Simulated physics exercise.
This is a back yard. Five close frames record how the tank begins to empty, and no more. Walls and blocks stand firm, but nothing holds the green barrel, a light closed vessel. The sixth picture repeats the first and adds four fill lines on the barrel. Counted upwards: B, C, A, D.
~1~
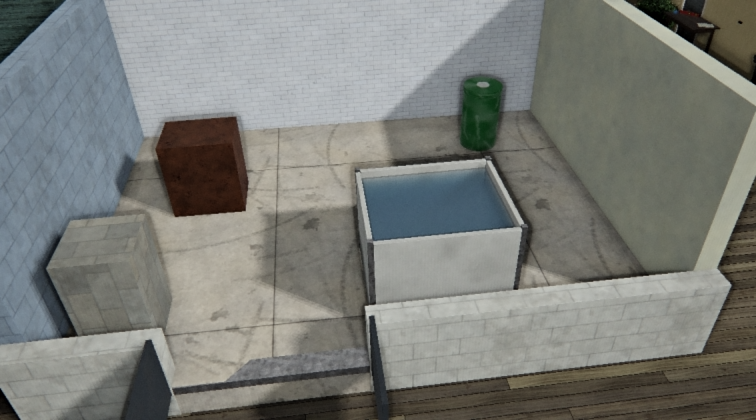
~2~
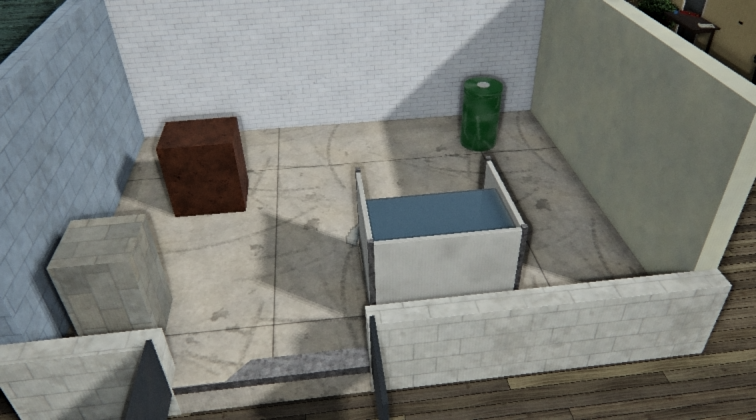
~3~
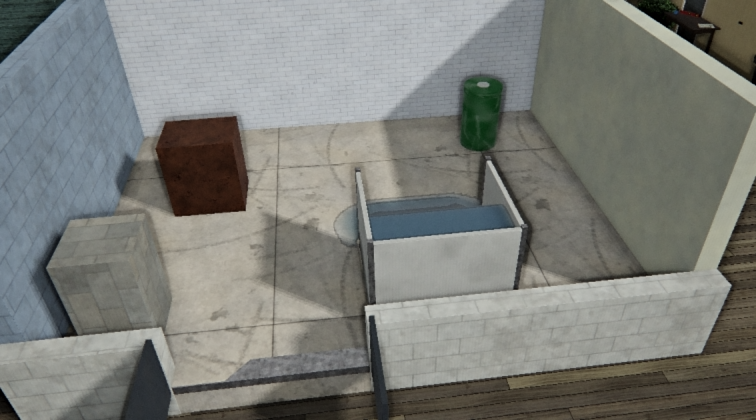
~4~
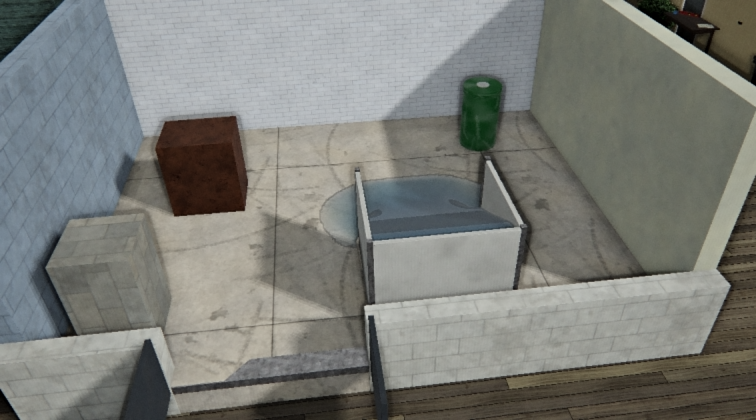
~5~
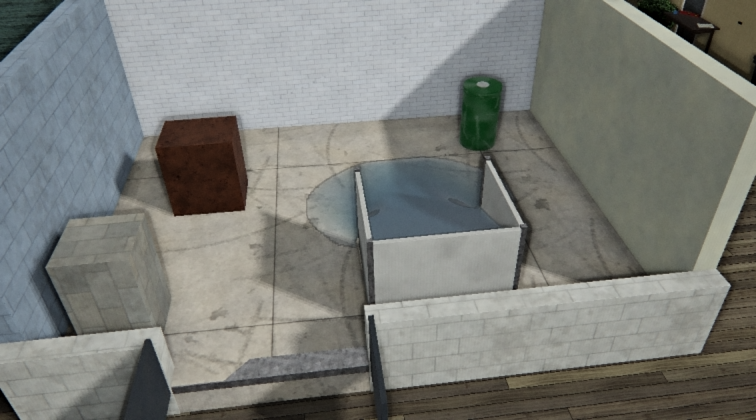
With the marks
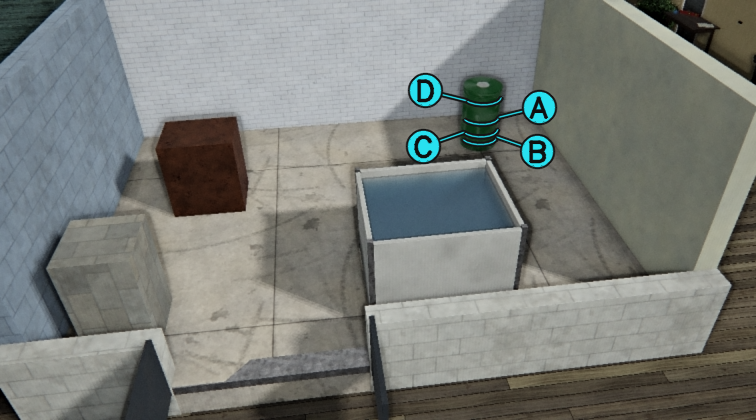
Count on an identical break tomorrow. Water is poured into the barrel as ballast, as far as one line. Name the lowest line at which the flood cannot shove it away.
A will do.
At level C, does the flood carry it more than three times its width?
No, less.
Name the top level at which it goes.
The answer is C.
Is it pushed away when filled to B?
Yes.
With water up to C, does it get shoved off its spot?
Yes.
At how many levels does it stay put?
Two of the four.
On the marked copy, A at (485, 124); B at (483, 144); C at (484, 136); D at (486, 104); from the bottom up B, C, A, D.
For level A, it shifts by a finger or two and stays.
For level B, it is pushed about 5 times its own width away.
For level C, it is pushed about its own width away.
For level D, it does not move.
